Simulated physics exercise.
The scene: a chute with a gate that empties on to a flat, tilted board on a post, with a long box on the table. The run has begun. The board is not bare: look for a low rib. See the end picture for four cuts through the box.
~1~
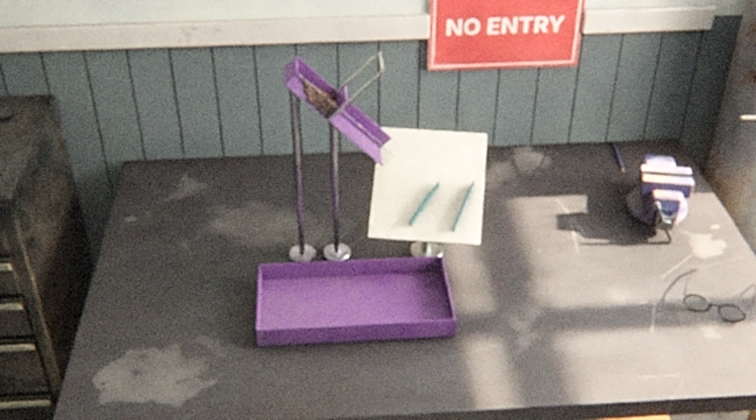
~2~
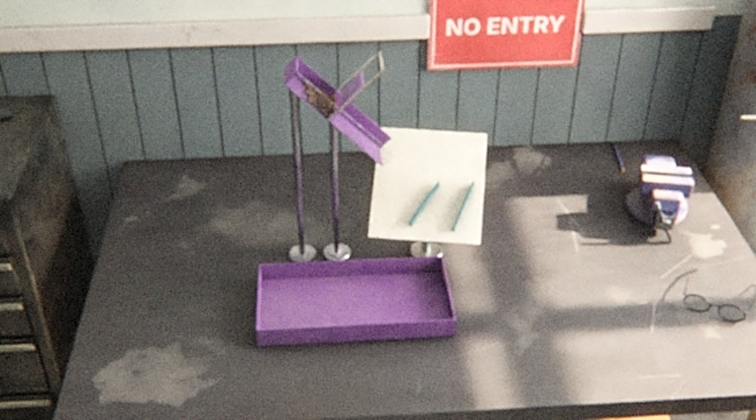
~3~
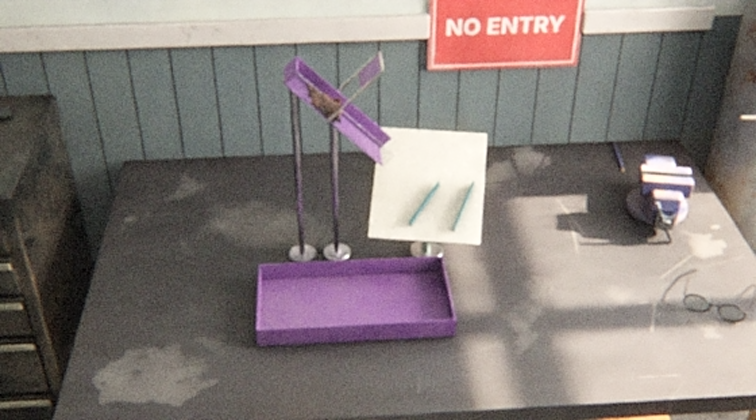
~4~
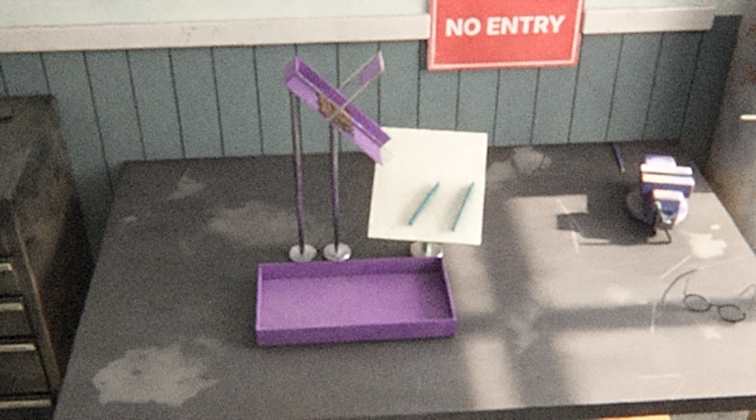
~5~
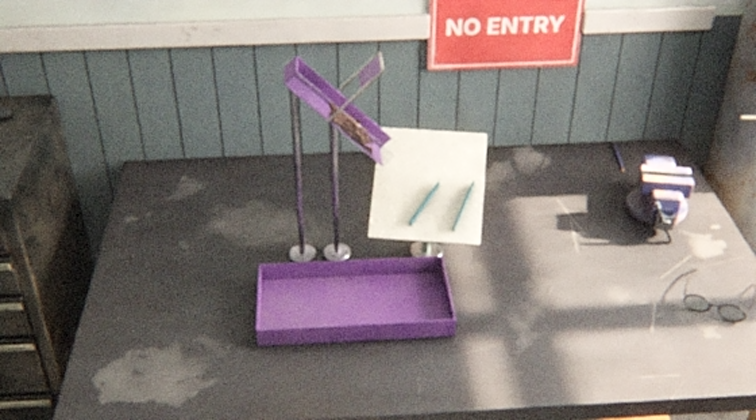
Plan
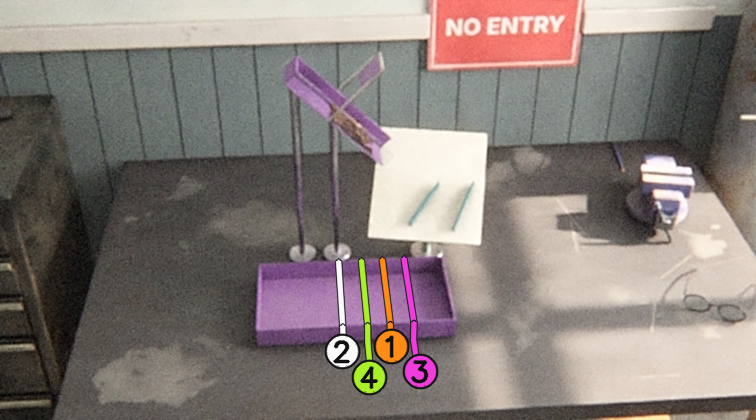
A dark, worn desk stands against a blue-grey panelled wall beneath a red "NO ENTRY" sign, seen from above at a steady, fixed angle. A purple chute slopes down to the right on two thin posts, above an empty purple box and beside a tilted white board with two teal ribs. Small brown berries slide down the chute past the raised gate, nearing its lower lip, while everything else stays still.
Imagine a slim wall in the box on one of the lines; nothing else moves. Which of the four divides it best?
Take 1.
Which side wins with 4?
Right.
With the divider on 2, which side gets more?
The right side.
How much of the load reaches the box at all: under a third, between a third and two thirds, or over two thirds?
About that: Over two thirds.
On the marked copy, line 1 crosses the front rim at (390, 323); line 2 crosses the front rim at (342, 325); line 3 crosses the front rim at (413, 322); line 4 crosses the front rim at (367, 324).
For line 1, of what is caught, close to two thirds on the left of the divider, close to a third on the right.
For line 2, of what is caught, none at all on the left of the divider, the whole lot on the right.
For line 3, of what is caught, the bulk on the left of the divider, a small share on the right.
For line 4, of what is caught, only a few on the left of the divider, all but a few on the right.
